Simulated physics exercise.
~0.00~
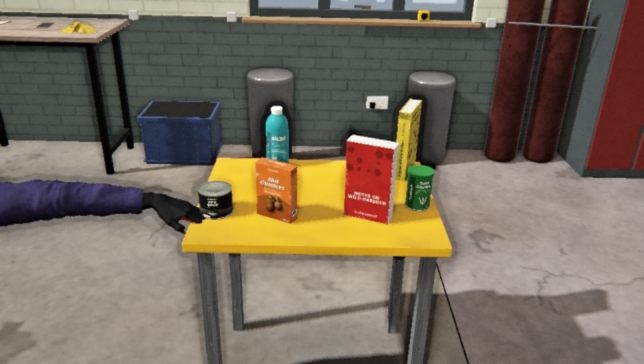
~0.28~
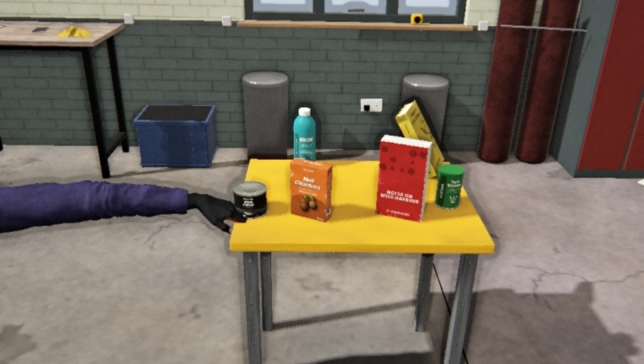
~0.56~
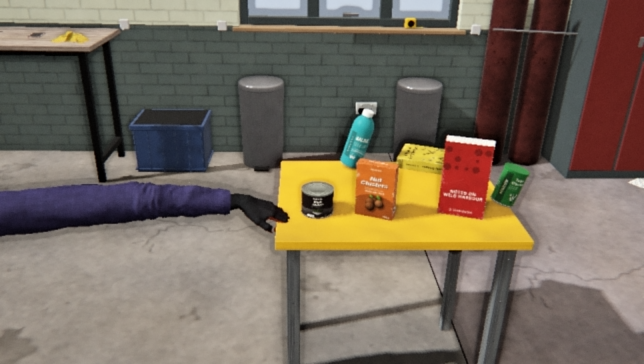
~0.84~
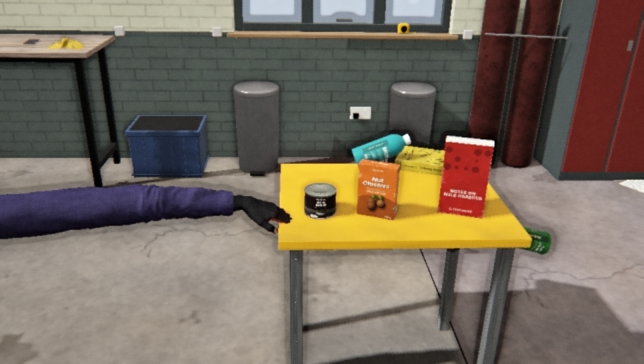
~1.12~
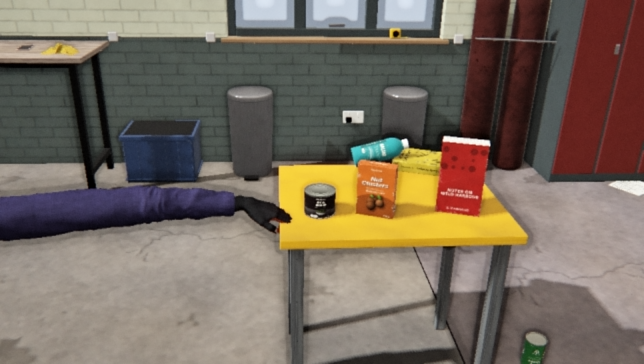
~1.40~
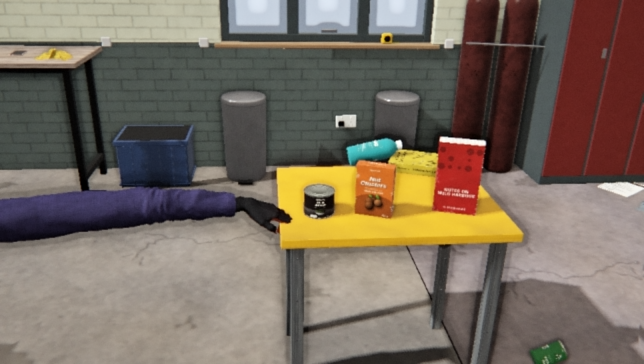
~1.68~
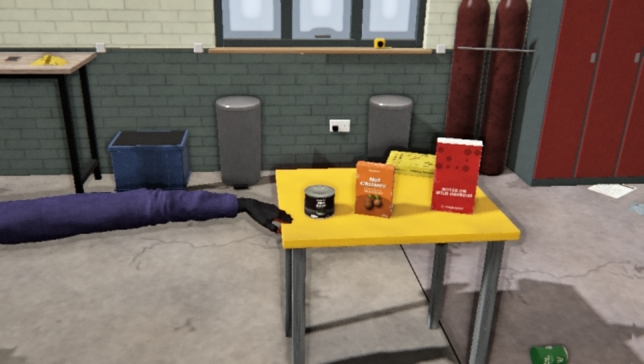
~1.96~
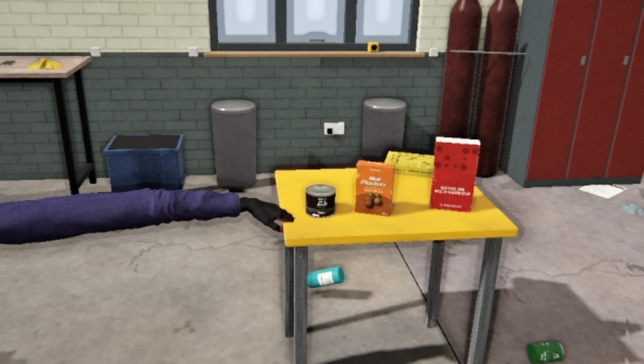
A gloved hand on a purple-sleeved arm pushes a small yellow table to the right across the concrete floor of a workshop, seen from the front and slightly above. On it stand a black tub at left, an orange packet, a large red book, a green tin at right, and a turquoise bottle and a yellow book behind. The yellow book topples first, then the bottle tips over and the green tin drops off the right side. The table stops, and the bottle later falls to the floor beneath. The tub, packet and red book remain upright, with the yellow book lying behind them.
